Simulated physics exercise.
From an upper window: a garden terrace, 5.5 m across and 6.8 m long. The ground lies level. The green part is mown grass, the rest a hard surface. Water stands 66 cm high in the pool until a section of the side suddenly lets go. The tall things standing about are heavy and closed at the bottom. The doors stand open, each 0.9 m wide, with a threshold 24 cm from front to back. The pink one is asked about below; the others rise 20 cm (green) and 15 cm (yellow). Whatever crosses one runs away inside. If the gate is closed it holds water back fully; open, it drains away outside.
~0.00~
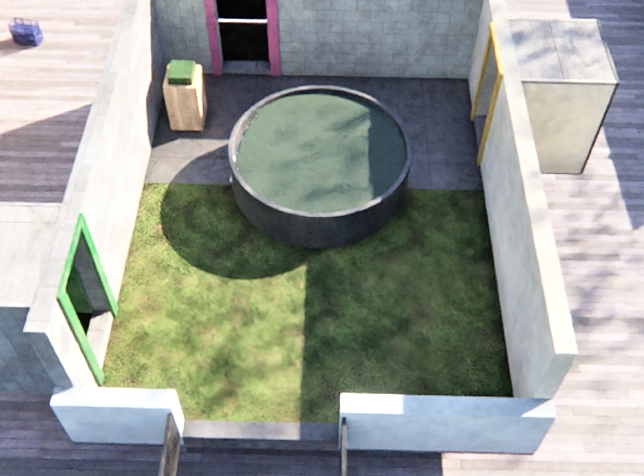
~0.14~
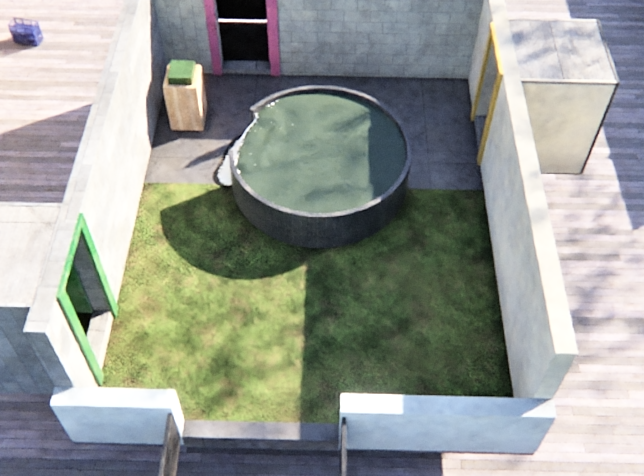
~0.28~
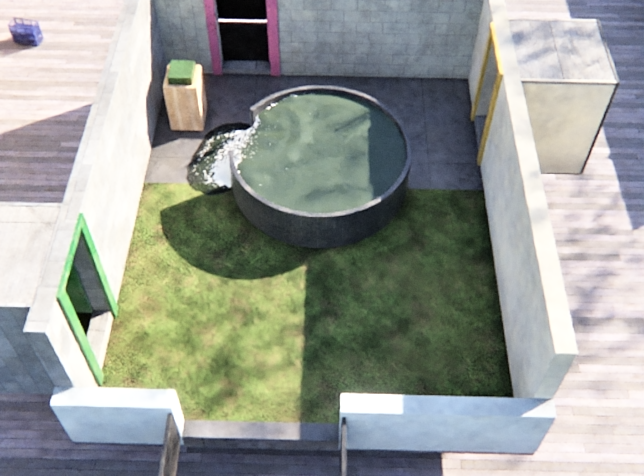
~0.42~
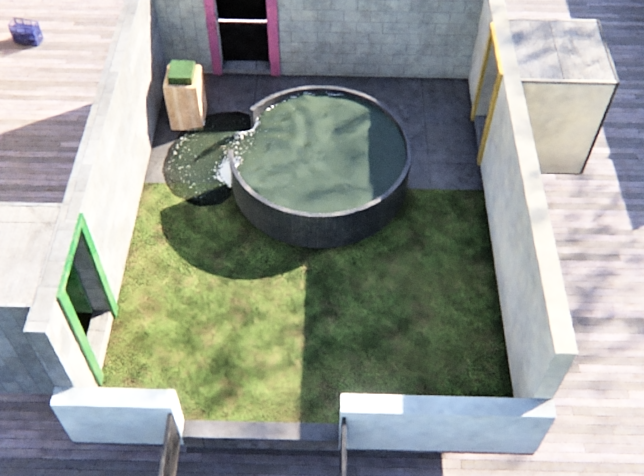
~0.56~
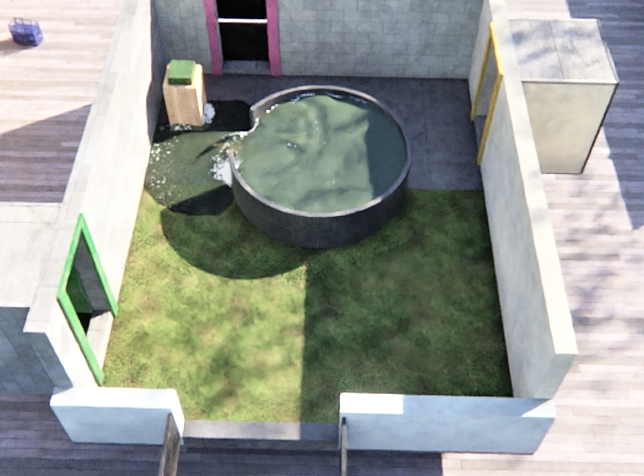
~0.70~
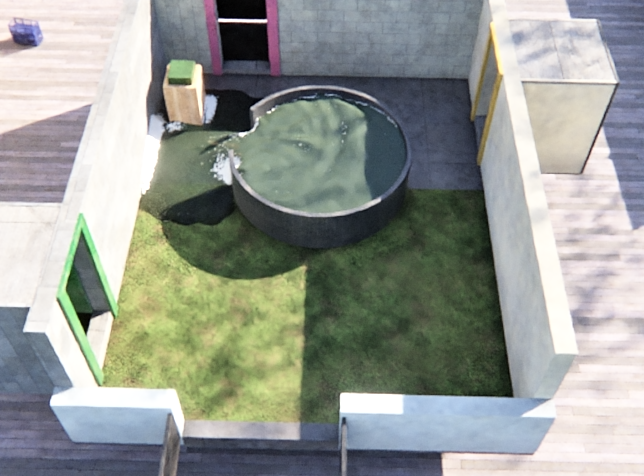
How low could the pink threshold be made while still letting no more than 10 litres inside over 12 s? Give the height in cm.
It would have to be roughly 22 cm high.
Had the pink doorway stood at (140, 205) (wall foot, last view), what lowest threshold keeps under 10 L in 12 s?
Roughly 23 cm.
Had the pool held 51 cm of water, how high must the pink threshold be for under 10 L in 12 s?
Then roughly 16 cm.
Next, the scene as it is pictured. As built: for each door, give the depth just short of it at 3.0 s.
In cm: Green 8, yellow 0, pink 21.
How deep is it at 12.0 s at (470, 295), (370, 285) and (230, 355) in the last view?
About 9, 9 and 6 cm.
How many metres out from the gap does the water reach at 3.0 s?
Some 4.4 m out.
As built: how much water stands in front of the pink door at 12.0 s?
Roughly 9.0 cm deep.
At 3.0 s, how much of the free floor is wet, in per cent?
Some 40 per cent of it.
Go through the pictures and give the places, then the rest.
In the first frame, still water, 66 cm deep, in the pool at (320, 150); the pink door at (243, 29) is dry.
In the second frame, the front is at a hidden place, 0.3 m from the gap at (241, 152); 0.2 m2 of floor is wet, 66 cm left at the back.
In the third frame, the gap is at (241, 153), the front 0.8 m out at (197, 156); the back of the pool holds 66 cm.
In the fourth frame, water pours out at (241, 154) and has run 1.2 m, to (173, 150); about 8 cm deep outside, 66 cm at the back.
In the fifth frame, water pours out at (241, 153) and has run 1.7 m, to (156, 130); about 7 cm deep outside, 66 cm at the back.
In the sixth frame, water pours out at (241, 153) and has run 1.8 m, to (160, 113); about 7 cm deep outside, 66 cm at the back; 0.6 m in a straight line remain to the pink door at (243, 29).
After 1.4 s water covers 15 % of the floor, deepest (47 cm) near (177, 133); 7 cm at the pink door, 1 litre in over its 11 cm threshold.
After 3.0 s water covers 40 % of the floor, deepest (42 cm) near (168, 77); 21 cm at the pink door, 55 litres in over its 11 cm threshold.
After 12.0 s water covers 100 % of the floor, deepest (13 cm) near (168, 77); 9 cm at the pink door, 173 litres in over its 11 cm threshold.
At the pink door as built, the water arrived by 1.2 s and peaked near 21 cm at 2.8 s.
With a threshold of 19 cm, 27 litres would have come in within the 12 s; with 25.5 cm, 1 litre. So under 10 litres takes about 22 cm.
